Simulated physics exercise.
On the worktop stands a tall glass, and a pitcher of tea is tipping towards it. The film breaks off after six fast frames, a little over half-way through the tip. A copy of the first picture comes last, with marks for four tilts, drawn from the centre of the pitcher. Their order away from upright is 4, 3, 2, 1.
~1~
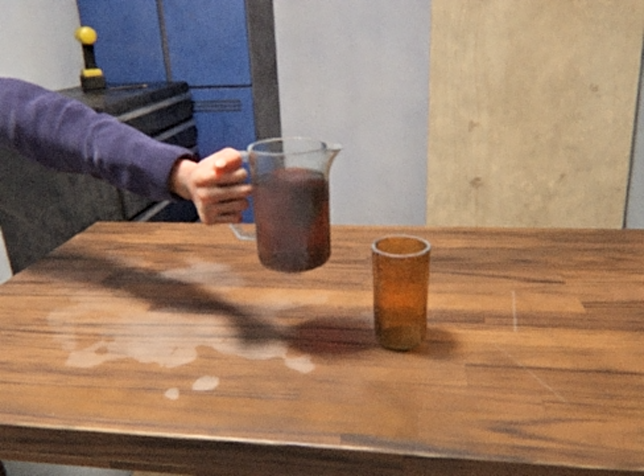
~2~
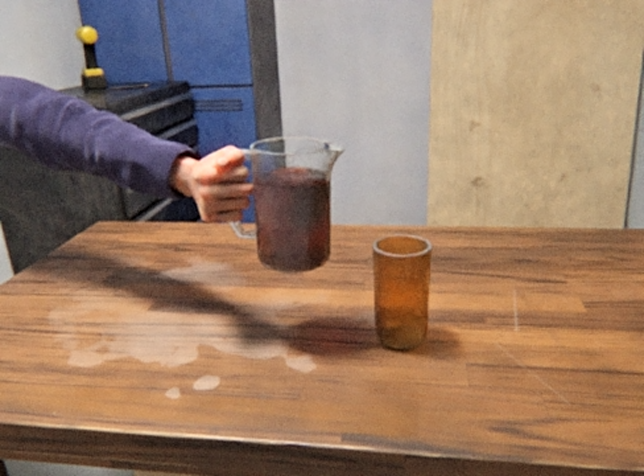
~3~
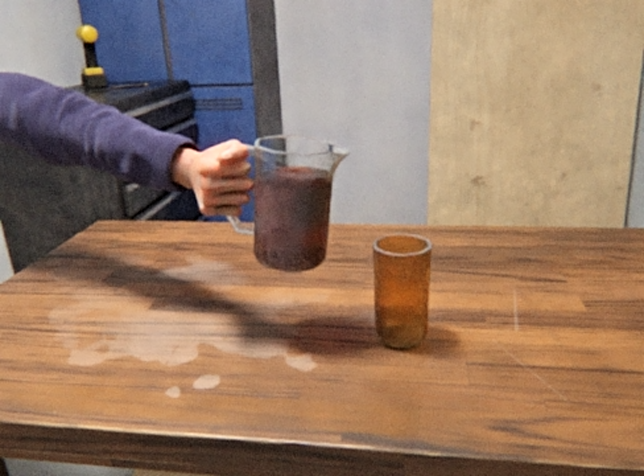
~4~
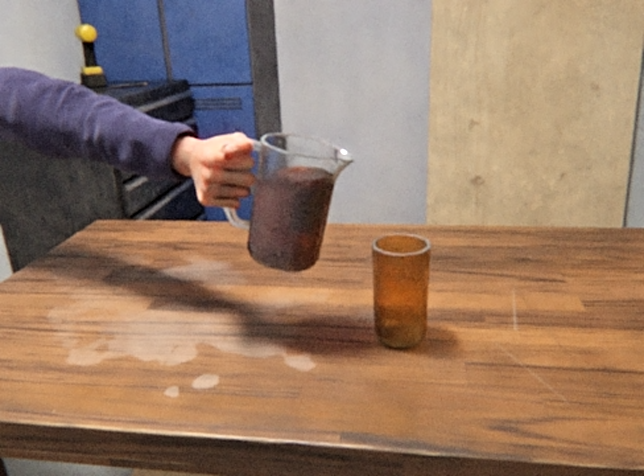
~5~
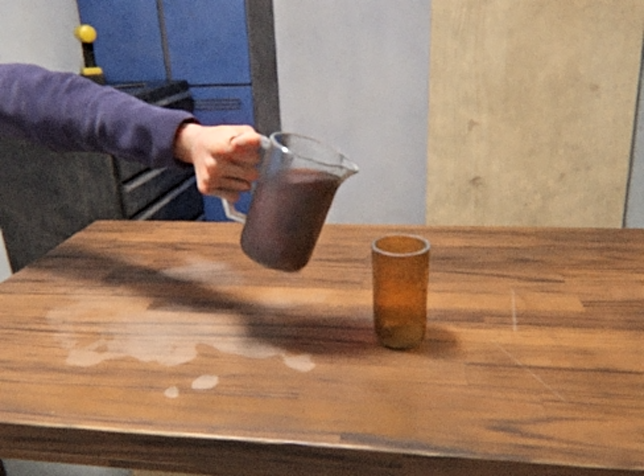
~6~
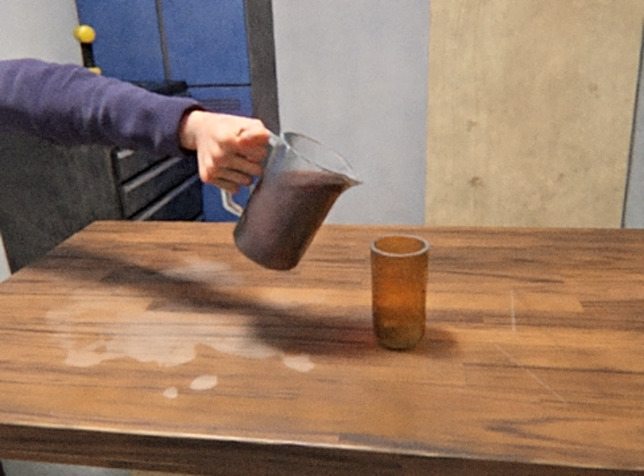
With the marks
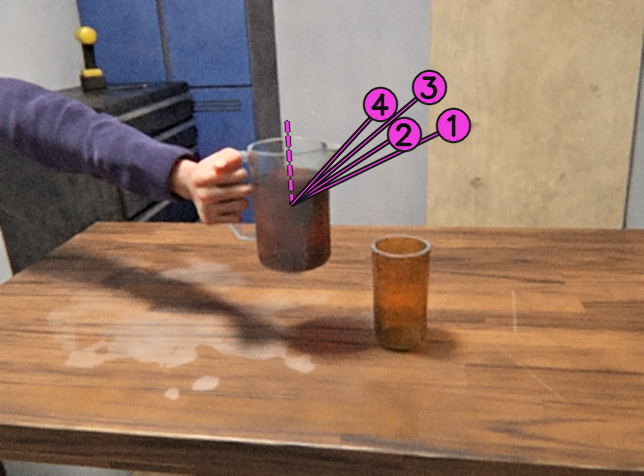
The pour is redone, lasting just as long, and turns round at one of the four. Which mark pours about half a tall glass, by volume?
Go for 1.
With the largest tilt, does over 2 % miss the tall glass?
No, it does not.
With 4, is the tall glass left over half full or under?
Under half.
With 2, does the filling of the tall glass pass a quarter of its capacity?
Yes.
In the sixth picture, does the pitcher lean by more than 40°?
No.
On the marked copy, 1 at (438, 133); 2 at (388, 141); 3 at (416, 98); 4 at (369, 119).
If 1 is chosen, the tall glass ends with about 50 % of what it can hold.
If 2 is chosen, the tall glass ends with about 32 % of what it can hold.
If 3 is chosen, the tall glass ends with about 19 % of what it can hold.
If 4 is chosen, the tall glass ends with about 10 % of what it can hold.
